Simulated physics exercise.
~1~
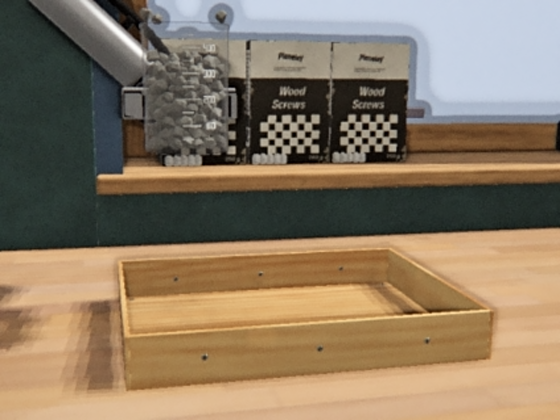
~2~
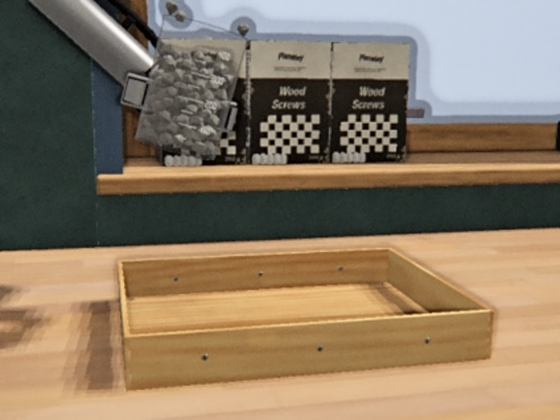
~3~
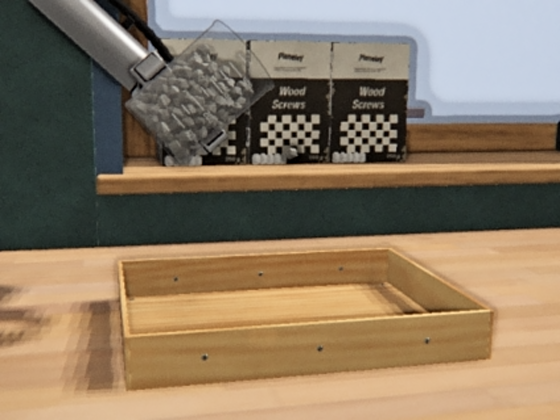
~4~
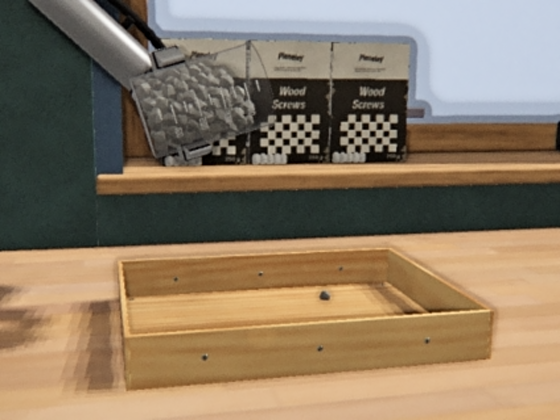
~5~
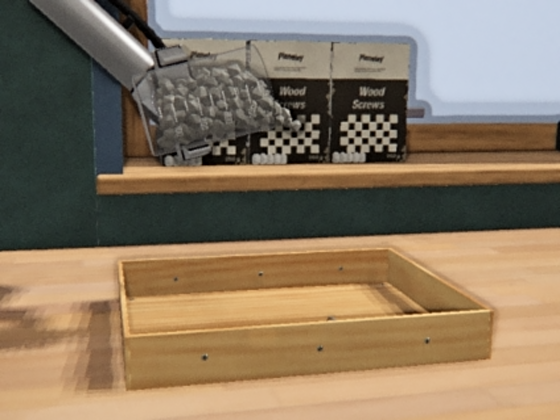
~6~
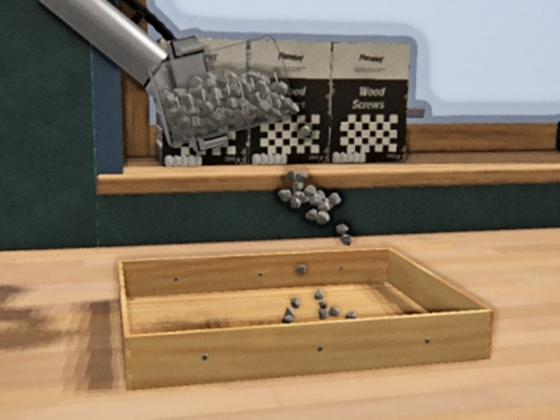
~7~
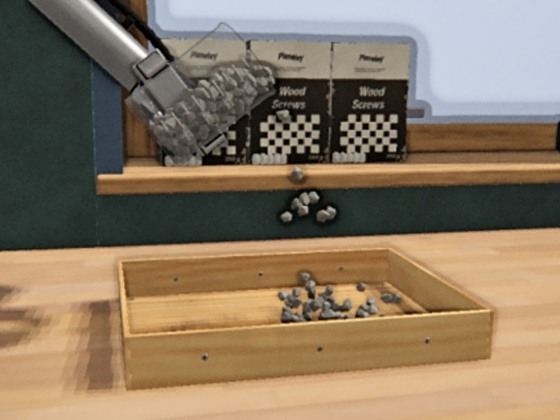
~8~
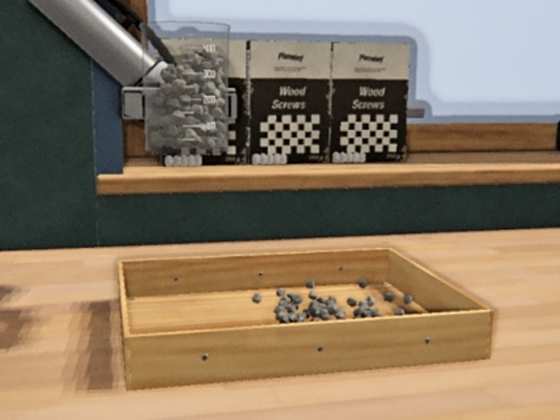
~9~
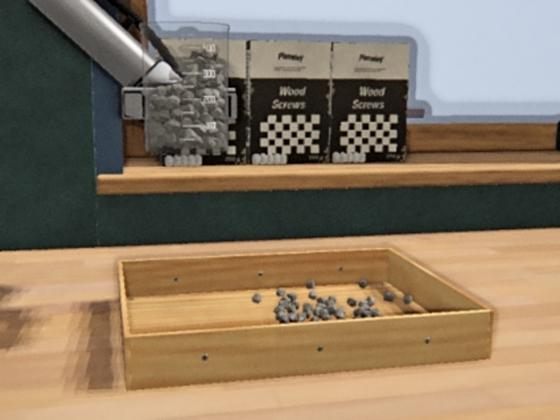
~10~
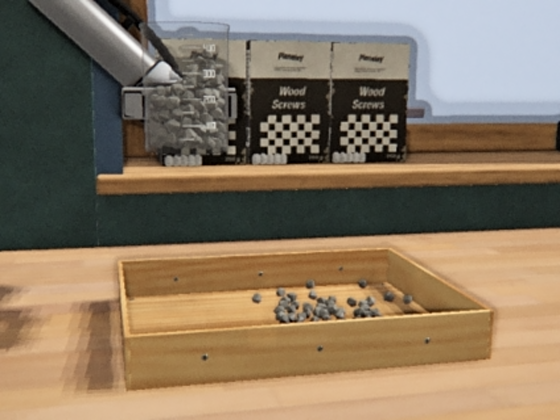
At the start, a robot arm holds a clear beaker full of small grey pebbles upright in front of boxes of wood screws, with an empty, shallow wooden tray on the table below. The arm tips the beaker to the right until it lies nearly on its side, and a first pebble or so drops out. It keeps tilting and shifting slightly, and a cluster of pebbles pours down into the tray. The beaker then swings back upright while the last falling pebbles land. It ends upright and still, holding most of the pebbles, with a smaller scattered pile in the tray.
